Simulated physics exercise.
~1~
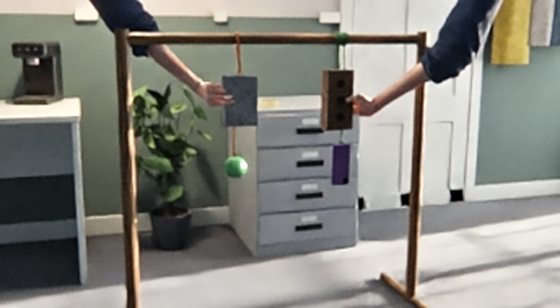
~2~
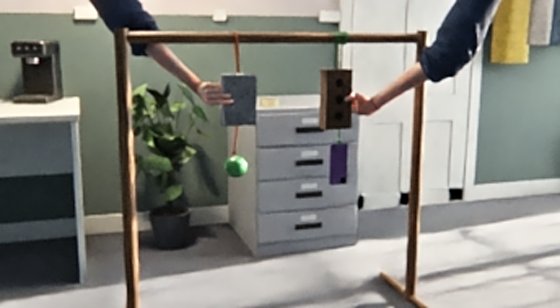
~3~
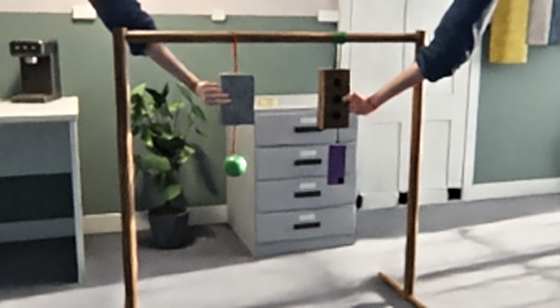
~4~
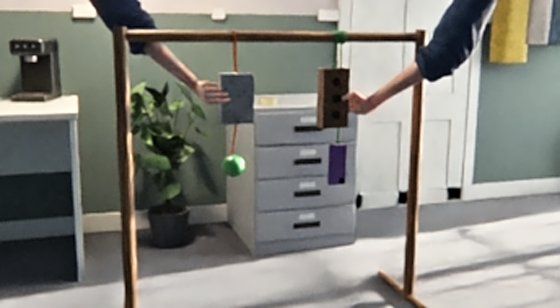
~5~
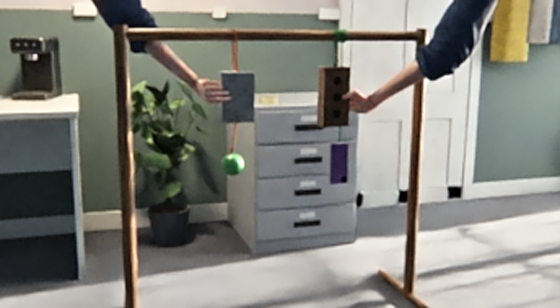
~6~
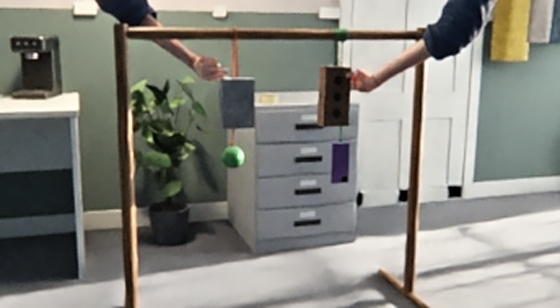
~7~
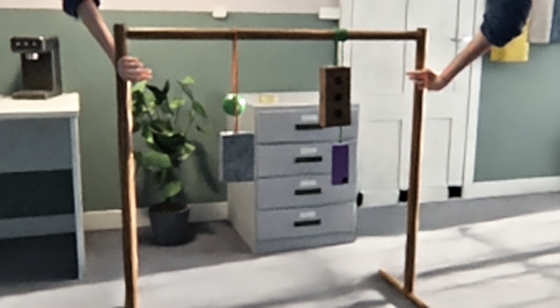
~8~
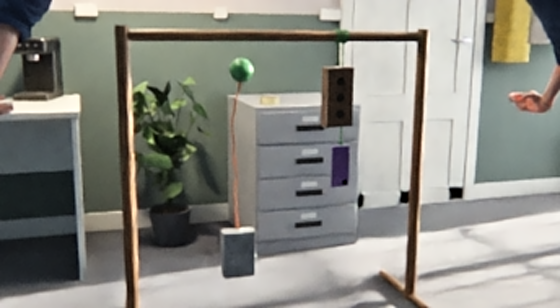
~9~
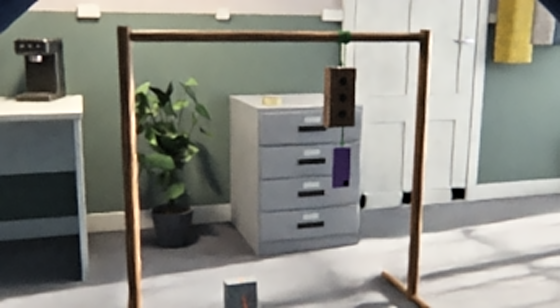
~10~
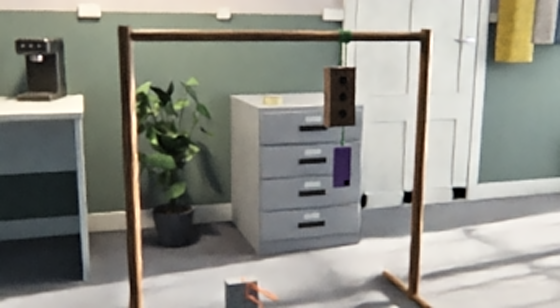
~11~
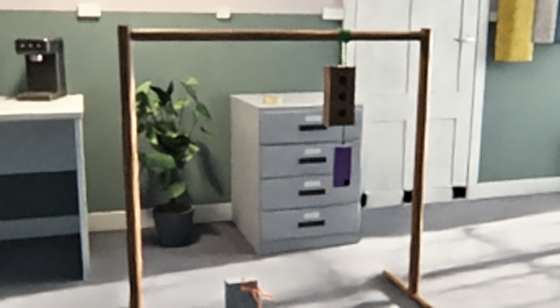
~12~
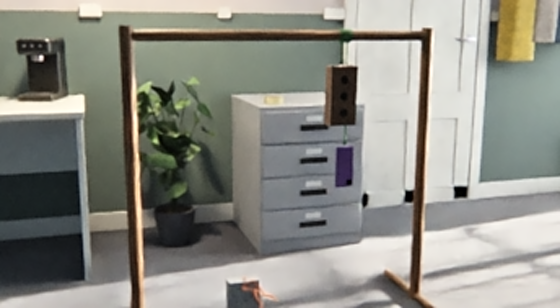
The grey paver drops to the floor once released, while the brick stays hanging.
